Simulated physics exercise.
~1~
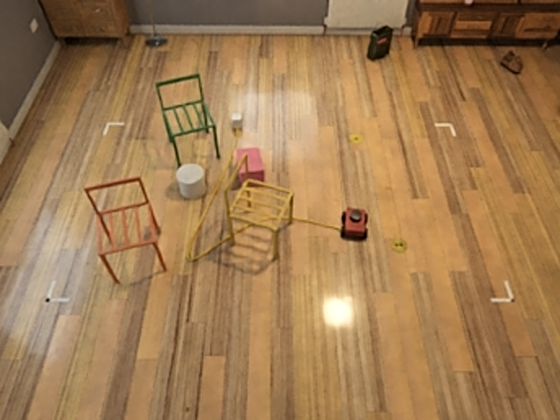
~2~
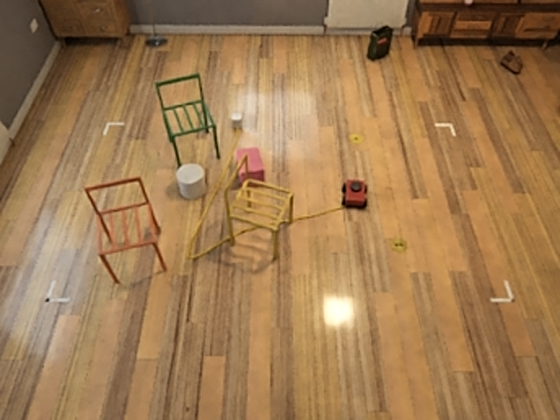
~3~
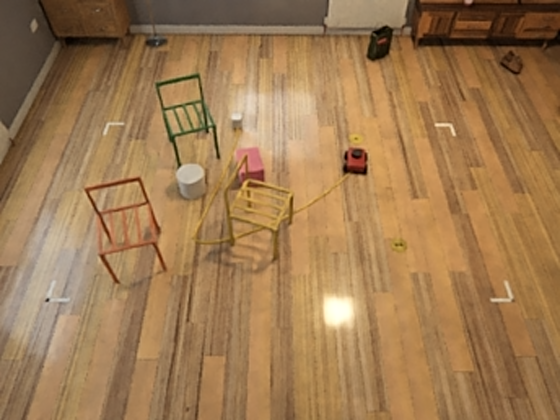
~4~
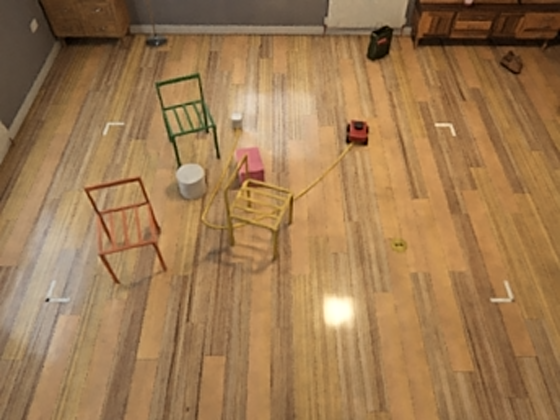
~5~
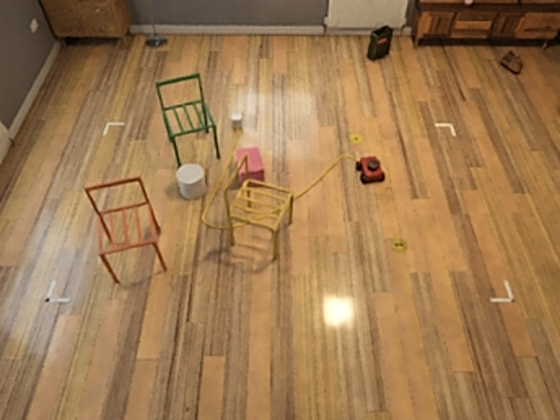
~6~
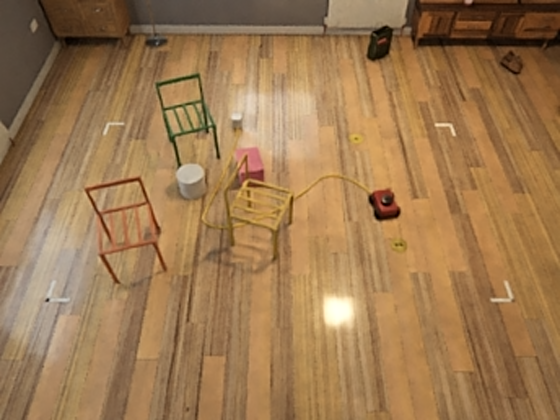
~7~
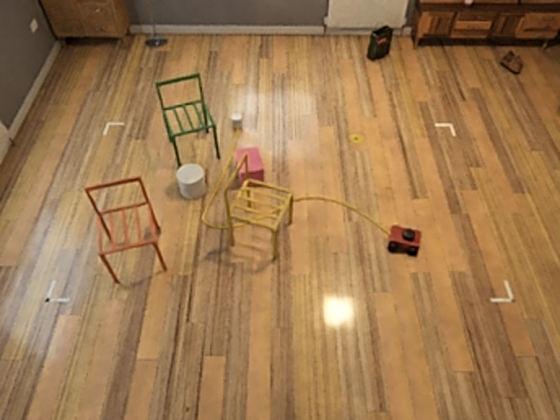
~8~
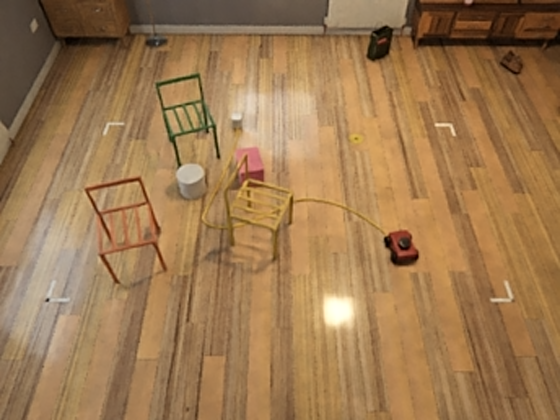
A small red cart trailing a yellow lead rolled up the wooden floor to the far yellow mark, then turned and drove back down to the nearer one, stopping there while the yellow chair and everything else stayed practically still.
